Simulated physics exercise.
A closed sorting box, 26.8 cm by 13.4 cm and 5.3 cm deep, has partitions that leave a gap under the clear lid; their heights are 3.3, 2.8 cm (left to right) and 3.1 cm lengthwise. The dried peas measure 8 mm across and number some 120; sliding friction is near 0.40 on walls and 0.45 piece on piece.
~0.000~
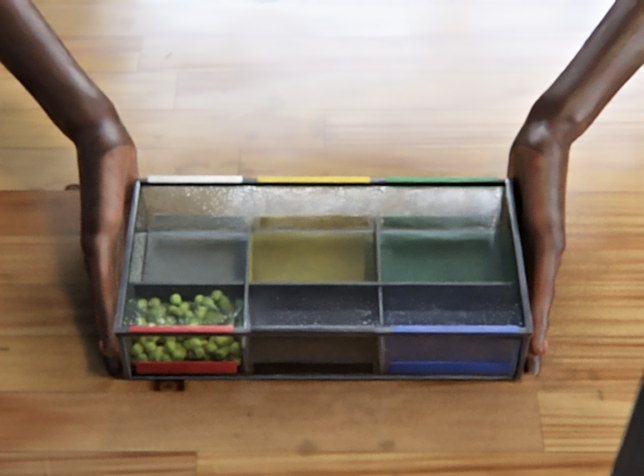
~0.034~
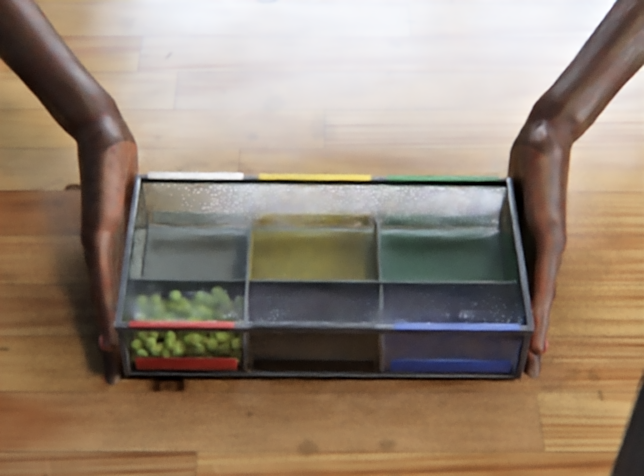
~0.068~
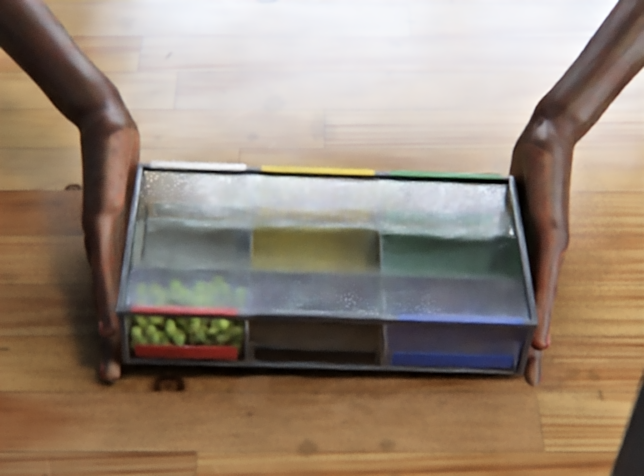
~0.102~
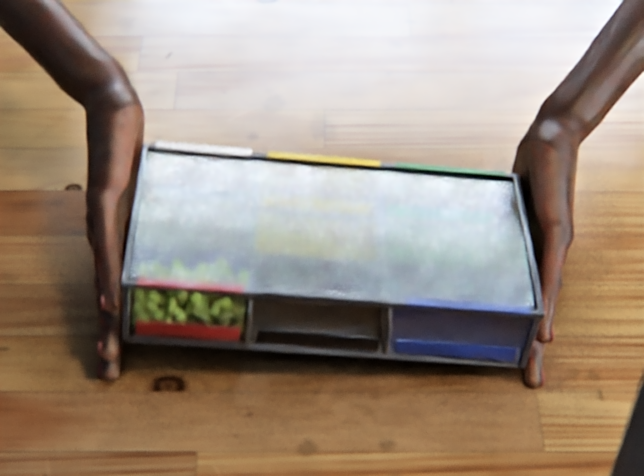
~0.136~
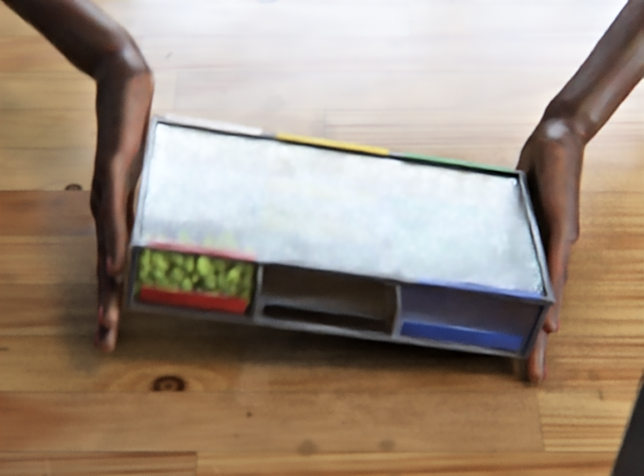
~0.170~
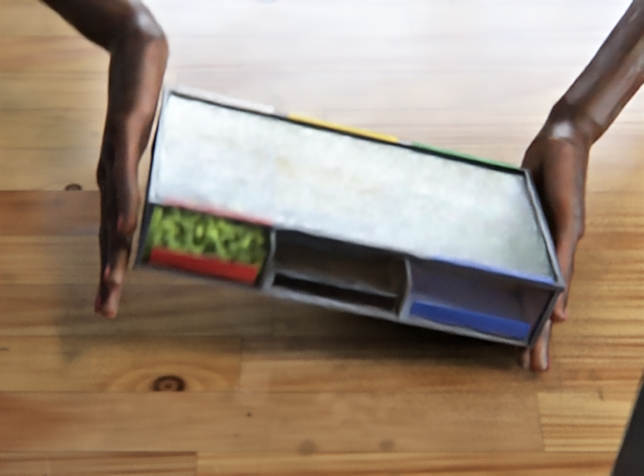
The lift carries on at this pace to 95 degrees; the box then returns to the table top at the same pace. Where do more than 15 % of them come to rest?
Red compartment: Over; blue compartment: Under; green compartment: Over; yellow compartment: Over; white compartment: Under; black compartment: Under.
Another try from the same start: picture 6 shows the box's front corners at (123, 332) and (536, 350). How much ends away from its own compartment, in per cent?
In that case some 15 per cent.
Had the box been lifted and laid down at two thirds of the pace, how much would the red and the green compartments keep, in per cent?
Red 25; green 50.
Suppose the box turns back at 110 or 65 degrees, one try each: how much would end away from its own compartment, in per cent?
About 95 and 55 per cent.
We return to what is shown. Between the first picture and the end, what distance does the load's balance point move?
Some 14.5 cm.
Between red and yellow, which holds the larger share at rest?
It is the yellow one.
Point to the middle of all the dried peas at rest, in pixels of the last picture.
Near (369, 253).
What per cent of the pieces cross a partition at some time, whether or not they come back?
Some 80 per cent.
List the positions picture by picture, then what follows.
The first picture shows box tilt 0 degrees, front corners at (121, 330) and (526, 330); red 100 %.
The second picture shows box tilt 1 degrees, front corners at (121, 325) and (527, 328).
The third picture shows box tilt 4 degrees, front corners at (123, 309) and (531, 322), lowest corner right back.
The fourth picture shows box tilt 8 degrees, front corners at (128, 282) and (537, 312), lowest corner right back.
The fifth picture shows box tilt 14 degrees, front corners at (138, 243) and (547, 299), lowest corner right back.
The sixth picture shows box tilt 20 degrees, front corners at (155, 199) and (558, 285), lowest corner right back; red 100 %. Its pace works out near 185 degrees a second.
Then, at 0.66 s, tilt 94 degrees; red 60 %, yellow 20 %, white 10 %, black 10 %.
Then, at 0.99 s, tilt 39 degrees; red 20 %, green 40 %, yellow 30 %, black 5 %.
After 1.41 s, tilt 0 degrees; red 20 %, green 40 %, yellow 30 %, black 5 %.
At rest (1.9 s), red 20 %, blue 0 %, green 40 %, yellow 30 %, white 0 %, black 5 %.
